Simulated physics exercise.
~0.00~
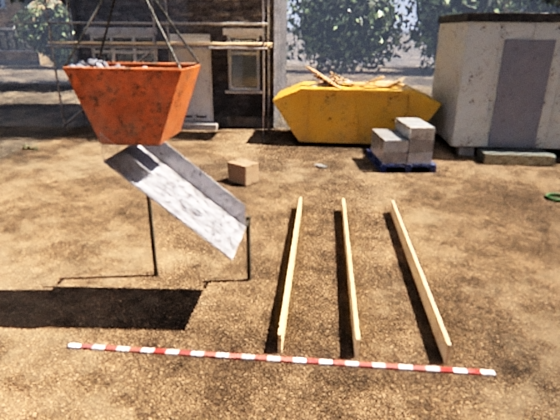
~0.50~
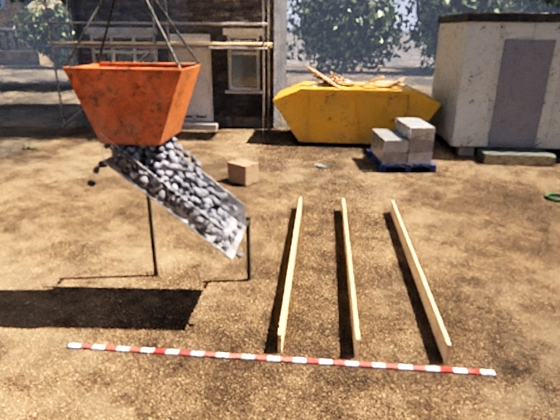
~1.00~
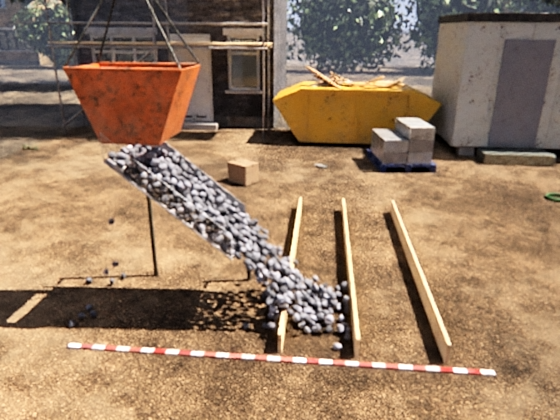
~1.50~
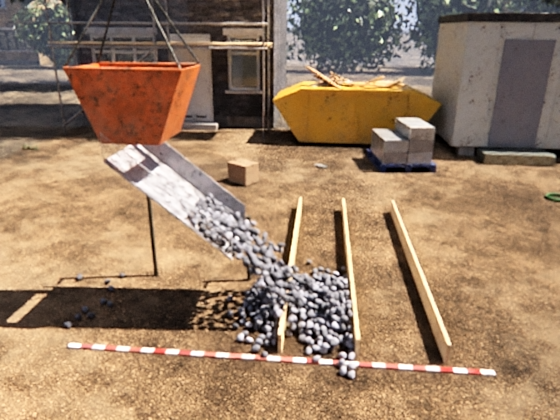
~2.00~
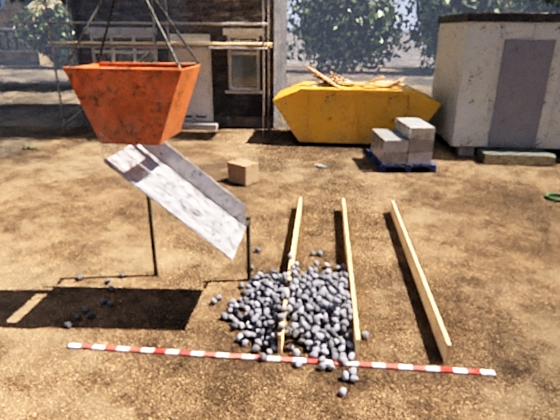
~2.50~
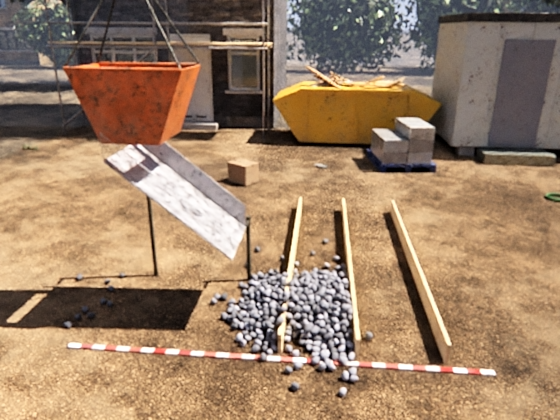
Orange skip releasing grey stones down a sloping steel chute, the stones piling up around the leftmost plank and settling there.
